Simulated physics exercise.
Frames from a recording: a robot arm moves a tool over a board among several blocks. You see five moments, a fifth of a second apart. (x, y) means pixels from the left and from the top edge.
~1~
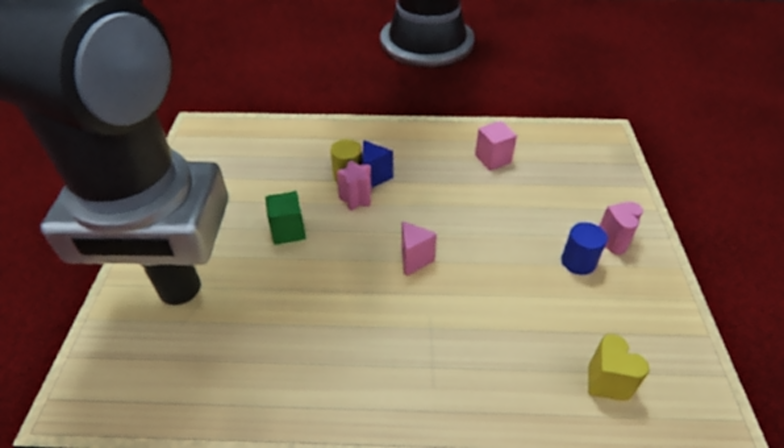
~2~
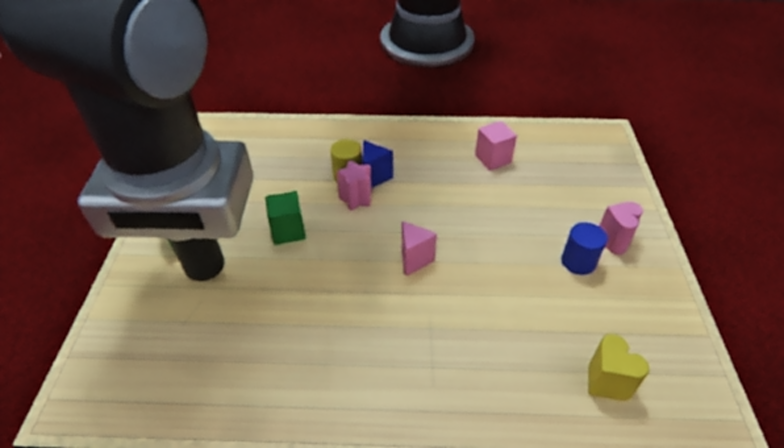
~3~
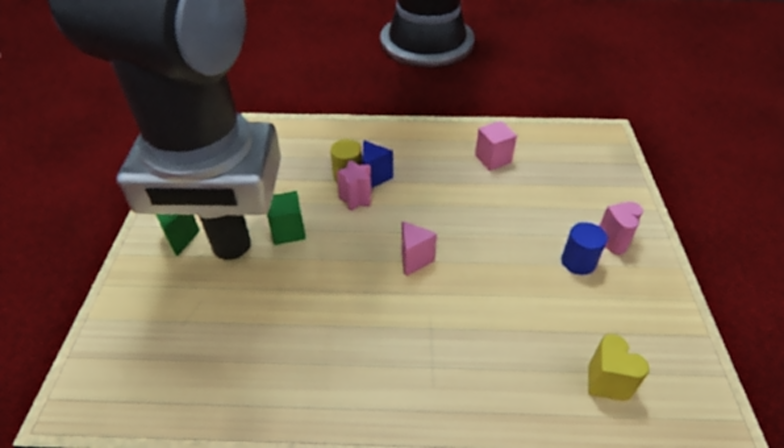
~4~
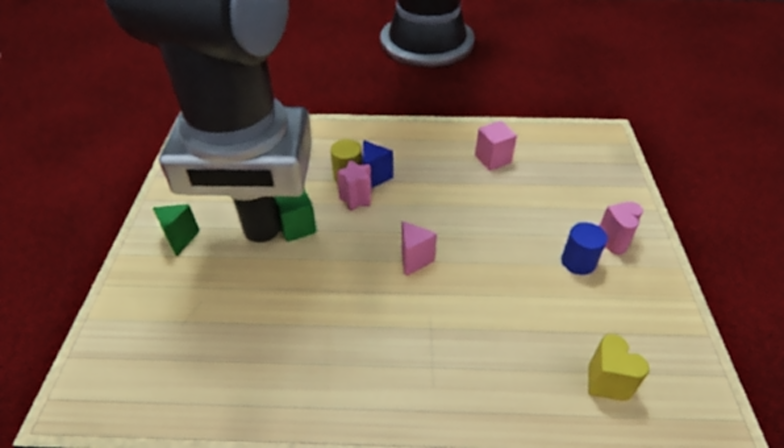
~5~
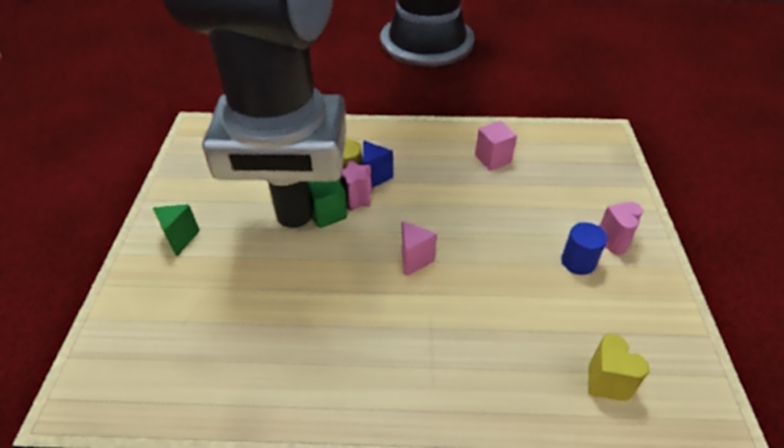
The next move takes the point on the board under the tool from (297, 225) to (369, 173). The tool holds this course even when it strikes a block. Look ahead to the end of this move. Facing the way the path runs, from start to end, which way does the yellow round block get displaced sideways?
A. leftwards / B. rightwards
Correct choice: A.
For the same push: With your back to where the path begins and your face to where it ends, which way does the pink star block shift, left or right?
Sideways shift: Right.
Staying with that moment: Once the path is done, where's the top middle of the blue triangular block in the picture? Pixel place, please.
The centre of its top face lies at (401, 139).
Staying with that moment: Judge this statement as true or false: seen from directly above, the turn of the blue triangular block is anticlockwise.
My answer: True.
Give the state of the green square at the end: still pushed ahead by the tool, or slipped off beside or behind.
My answer is that the green square has slipped off.
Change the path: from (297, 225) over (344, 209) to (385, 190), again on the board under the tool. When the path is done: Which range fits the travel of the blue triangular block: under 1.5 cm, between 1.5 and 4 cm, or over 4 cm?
It will fall in the middle band, 1.5 to 4 cm.
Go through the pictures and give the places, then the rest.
In the first frame, tool's lower end (180, 288); green square (282, 203); yellow round block (346, 148); pink star block (355, 171); blue triangular block (373, 151).
In the second frame, tool (205, 266); blocks still.
In the third frame, tool (232, 245); blocks still.
In the fourth frame, tool (262, 228); green square (292, 199).
In the fifth frame, tool (295, 215); green square (324, 186); yellow round block (346, 148); pink star block (355, 171); blue triangular block (373, 151).
What follows on the original path. One third of the way, tool (320, 196); green square (352, 171), turned 15° clockwise; pink star block (382, 165), turned 25° clockwise; blue triangular block (385, 145), turned 50° anticlockwise.
Two thirds of the way, tool (346, 178); green square (378, 161), turned 35° clockwise; yellow round block (352, 140); pink star block (409, 162), turned 45° clockwise; blue triangular block (390, 144), turned 85° anticlockwise.
At the end, tool (368, 162); green square (396, 157), turned 55° clockwise; yellow round block (362, 126); pink star block (424, 164), turned 60° clockwise; blue triangular block (401, 139), turned 55° anticlockwise.
